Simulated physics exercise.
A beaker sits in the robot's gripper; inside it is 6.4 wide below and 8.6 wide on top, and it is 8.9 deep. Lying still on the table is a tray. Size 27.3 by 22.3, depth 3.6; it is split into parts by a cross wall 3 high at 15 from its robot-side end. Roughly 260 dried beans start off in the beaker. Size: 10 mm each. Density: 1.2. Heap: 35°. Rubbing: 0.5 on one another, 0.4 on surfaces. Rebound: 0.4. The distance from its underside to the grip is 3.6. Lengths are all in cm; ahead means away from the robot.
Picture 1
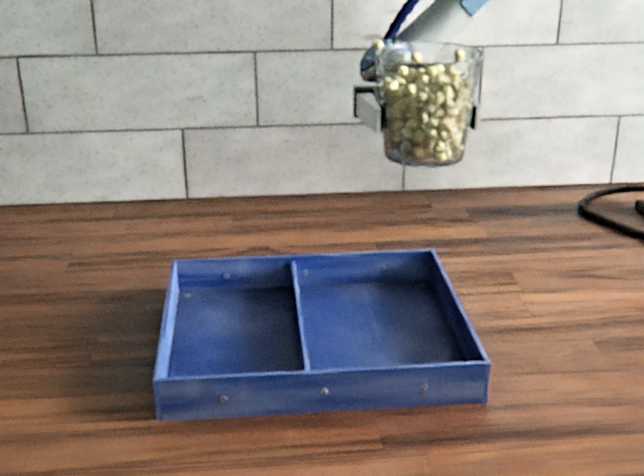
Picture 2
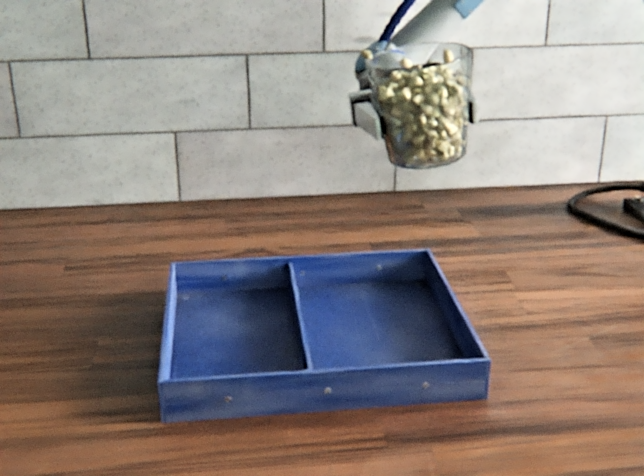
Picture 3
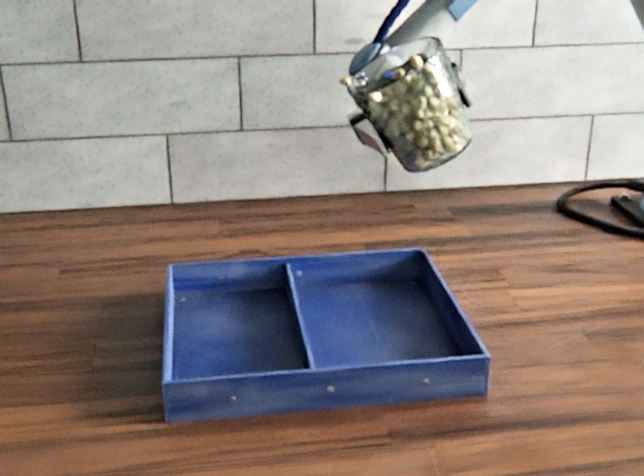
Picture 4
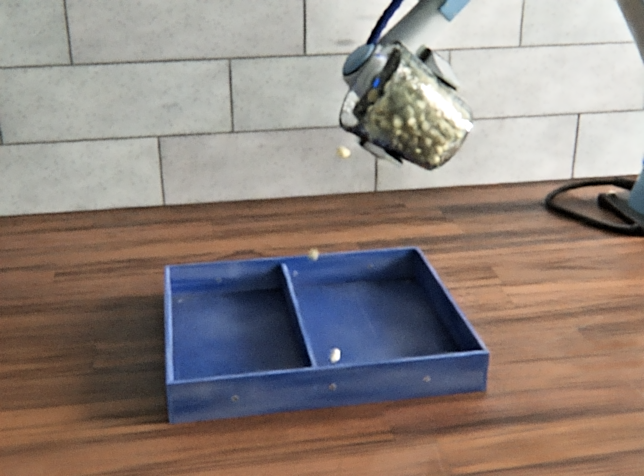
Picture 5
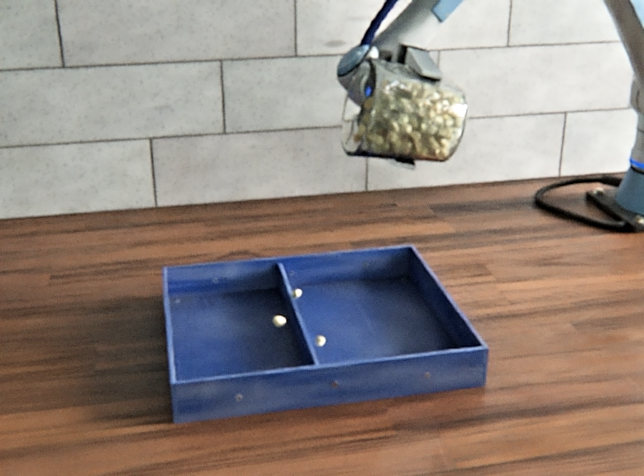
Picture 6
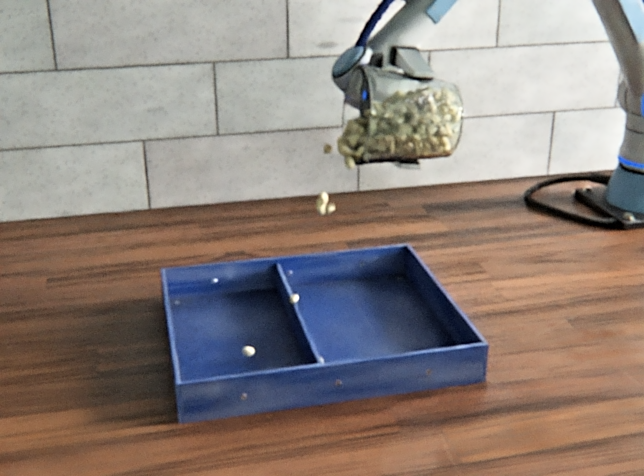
On a brown wood-plank tabletop before a pale grey brick-patterned wall, the view looks slightly down as the camera drifts gradually. A blue tray split into two sections sits in the centre, beneath a clear beaker of pale beans in a robot gripper, with a black cable at right. The arm tips the beaker leftward until nearly horizontal, and a few beans drop and scatter around the tray.
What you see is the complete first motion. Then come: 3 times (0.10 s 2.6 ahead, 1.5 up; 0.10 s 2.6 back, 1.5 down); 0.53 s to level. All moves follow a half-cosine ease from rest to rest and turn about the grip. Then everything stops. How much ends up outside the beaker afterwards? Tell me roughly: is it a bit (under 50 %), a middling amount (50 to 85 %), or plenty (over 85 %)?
Roughly plenty, over 85 %.
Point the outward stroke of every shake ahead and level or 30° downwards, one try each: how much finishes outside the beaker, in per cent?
Near 80 and 55 percent respectively.
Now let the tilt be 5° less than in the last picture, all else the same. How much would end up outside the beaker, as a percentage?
In that case roughly 80 per cent.
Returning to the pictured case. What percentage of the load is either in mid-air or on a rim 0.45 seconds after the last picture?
Reading at that time: Some 23 per cent.
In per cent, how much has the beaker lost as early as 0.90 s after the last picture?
I'd put it at some 90 percent up to then.
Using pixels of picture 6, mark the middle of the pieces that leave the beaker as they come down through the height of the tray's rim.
They come through centred close to (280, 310).
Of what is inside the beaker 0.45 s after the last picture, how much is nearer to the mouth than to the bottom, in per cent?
I'd guess about 70 percent of it.
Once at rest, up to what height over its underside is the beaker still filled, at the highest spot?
It reaches close to 2.5 cm in the end.
Then, 0.45 s on, tilted 83° forward, highest piece 21 above the table; 127 in the far-side part, 47 in the beaker, 29 in the robot-side part, 61 in flight or on a rim.
Then, 0.90 s on, tilted 32° forward, highest piece 24 above the table; 185 in the far-side part, 58 in the robot-side part, 21 in the beaker.
Then, 1.33 s on, level, highest piece 21 above the table; 185 in the far-side part, 58 in the robot-side part, 21 in the beaker.
Then, 2.38 s on, level, highest piece 21 above the table; 185 in the far-side part, 58 in the robot-side part, 21 in the beaker.
In the end, 185 in the far-side part, 58 in the robot-side part, 21 in the beaker. That is 92 % outside the beaker.
